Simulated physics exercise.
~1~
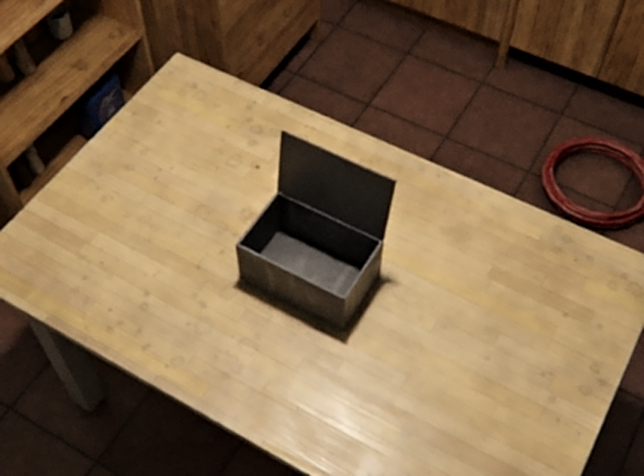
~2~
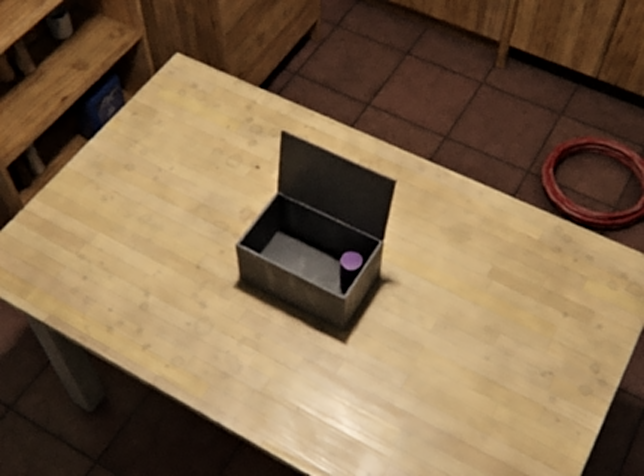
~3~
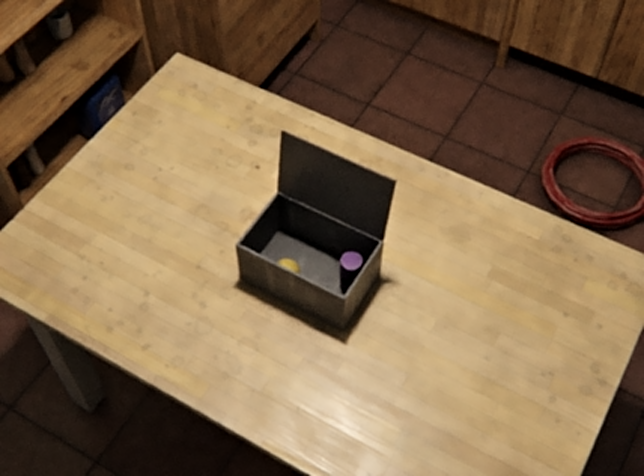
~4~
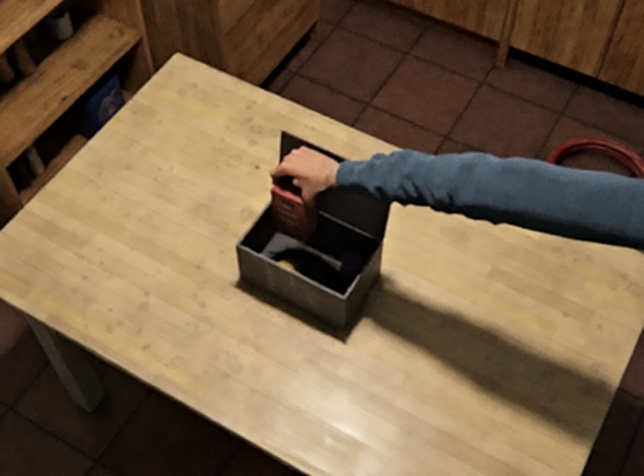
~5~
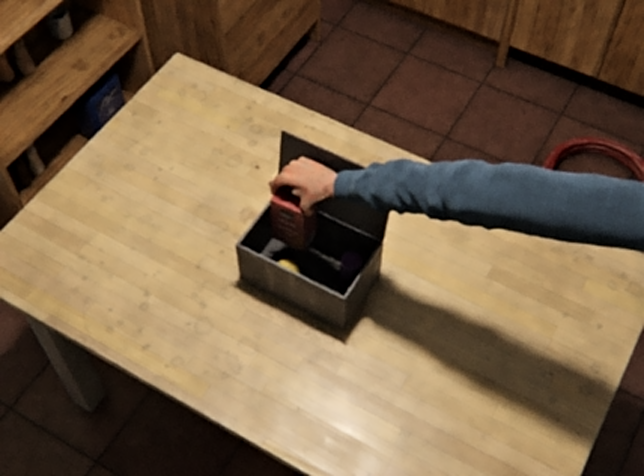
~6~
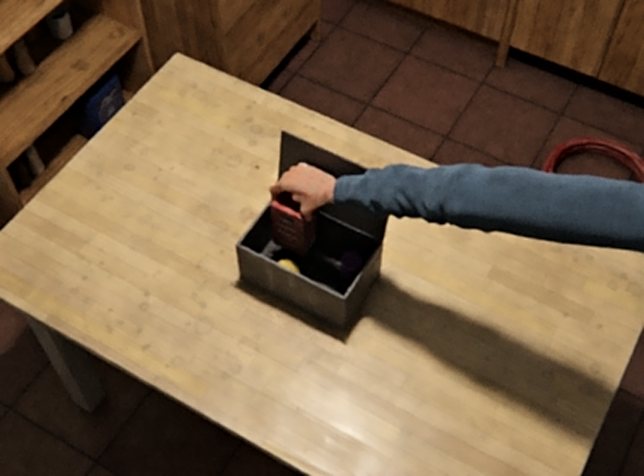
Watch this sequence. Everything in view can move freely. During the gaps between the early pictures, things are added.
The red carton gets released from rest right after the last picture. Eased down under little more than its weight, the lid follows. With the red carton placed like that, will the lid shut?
No.
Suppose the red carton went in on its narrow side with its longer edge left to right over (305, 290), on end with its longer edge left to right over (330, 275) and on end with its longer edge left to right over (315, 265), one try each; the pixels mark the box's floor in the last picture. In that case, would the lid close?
First try leaves it partly open, second try leaves it shut, third try leaves it partly open.
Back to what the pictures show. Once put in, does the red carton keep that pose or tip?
Once everything settles, the red carton keeps its original angle.
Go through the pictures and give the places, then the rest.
In the first picture, the last thing is not in view yet.
In the second picture, the last thing is not in view yet.
In the third picture, the last thing is not in view yet.
The fourth picture shows still above its spot; red carton (295, 208).
The fifth picture shows still above its spot; red carton (294, 217).
The sixth picture shows put in, still held; red carton (294, 222).
Then, 1.10 s on from there, lid starting down; red carton shifted about its own width near (295, 239).
Then, 1.70 s on from there, lid 51° above the rim; red carton shifted about its own width near (295, 239).
In the end, lid 28° above the rim; moved from the start, red carton; the other 2 unmoved. At the end, from the last picture's camera, red carton near (295, 239).
